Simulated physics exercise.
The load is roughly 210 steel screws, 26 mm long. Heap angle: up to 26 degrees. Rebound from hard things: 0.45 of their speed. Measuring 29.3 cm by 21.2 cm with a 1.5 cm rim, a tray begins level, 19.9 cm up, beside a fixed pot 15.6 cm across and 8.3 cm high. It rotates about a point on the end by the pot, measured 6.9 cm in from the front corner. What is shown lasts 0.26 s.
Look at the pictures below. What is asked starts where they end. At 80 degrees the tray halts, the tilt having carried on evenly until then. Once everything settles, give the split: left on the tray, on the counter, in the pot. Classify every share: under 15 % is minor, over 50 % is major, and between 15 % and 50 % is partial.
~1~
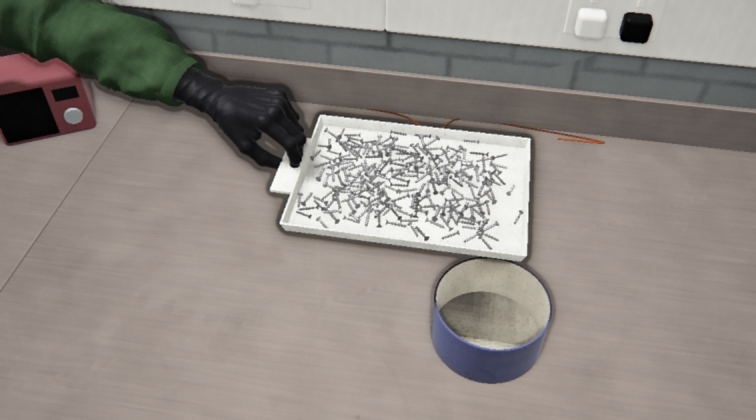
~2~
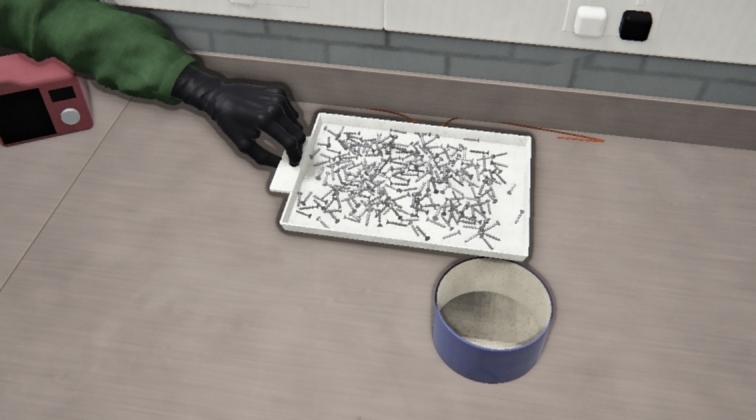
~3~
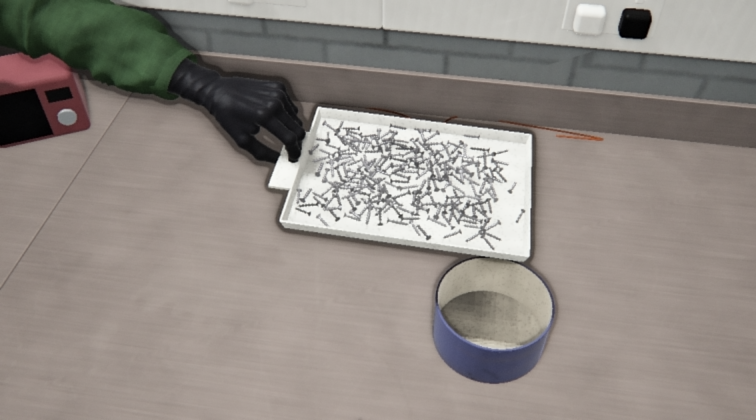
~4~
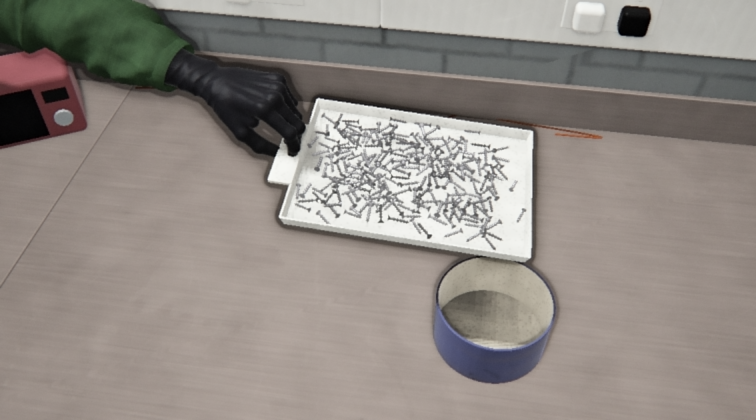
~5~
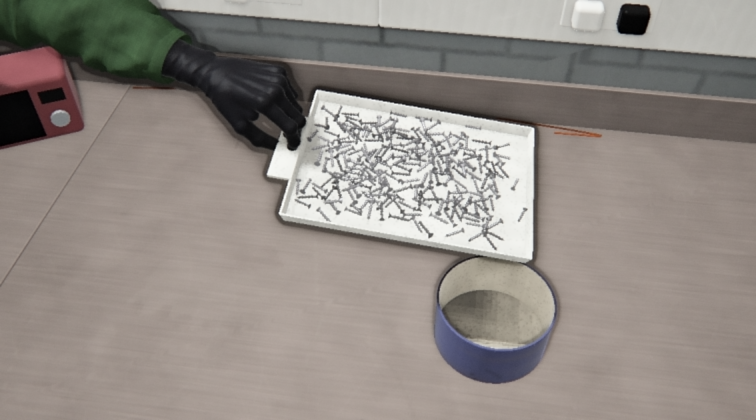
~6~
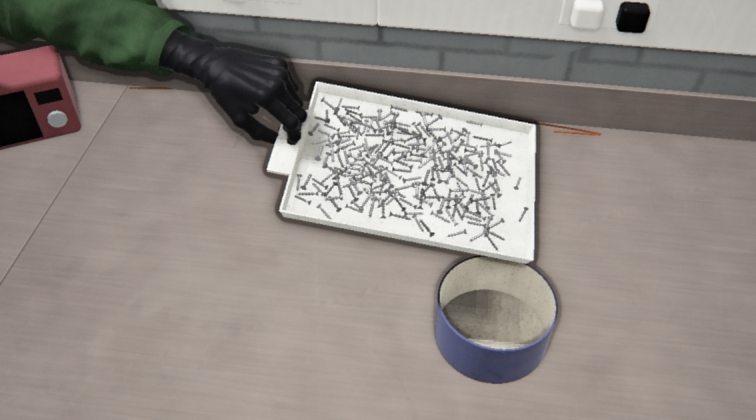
Tray: Minor, counter: Minor, pot: Major.
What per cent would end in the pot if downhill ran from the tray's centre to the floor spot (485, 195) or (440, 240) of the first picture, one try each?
That would be close to 25 per cent, then close to 70 per cent.
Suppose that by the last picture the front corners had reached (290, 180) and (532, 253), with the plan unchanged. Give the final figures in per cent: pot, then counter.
You'd end with pot at 20 and counter at 75.
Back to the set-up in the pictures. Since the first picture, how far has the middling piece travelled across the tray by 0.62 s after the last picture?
Displacement on the tray: Roughly 9 cm.
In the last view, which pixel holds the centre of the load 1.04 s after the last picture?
(519, 265) or thereabouts.
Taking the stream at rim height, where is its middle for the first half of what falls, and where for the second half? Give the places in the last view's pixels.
(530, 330) or so first, later (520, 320).
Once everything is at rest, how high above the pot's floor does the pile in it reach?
I'd put it at close to 4.0 centimetres.
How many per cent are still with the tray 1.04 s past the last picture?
Around 55 percent of it.
Then, 0.62 s after the last picture, tilt 43 degrees; the tray holds 100 %, the pot 0 %.
Then, 1.04 s after the last picture, tilt 65 degrees; the tray holds 55 %, the pot 25 %.
Then, 1.53 s after the last picture, tilt 80 degrees; the tray holds 5 %, the pot 90 %.
In the end, tray 0 %, counter 5 %, pot 95 %.
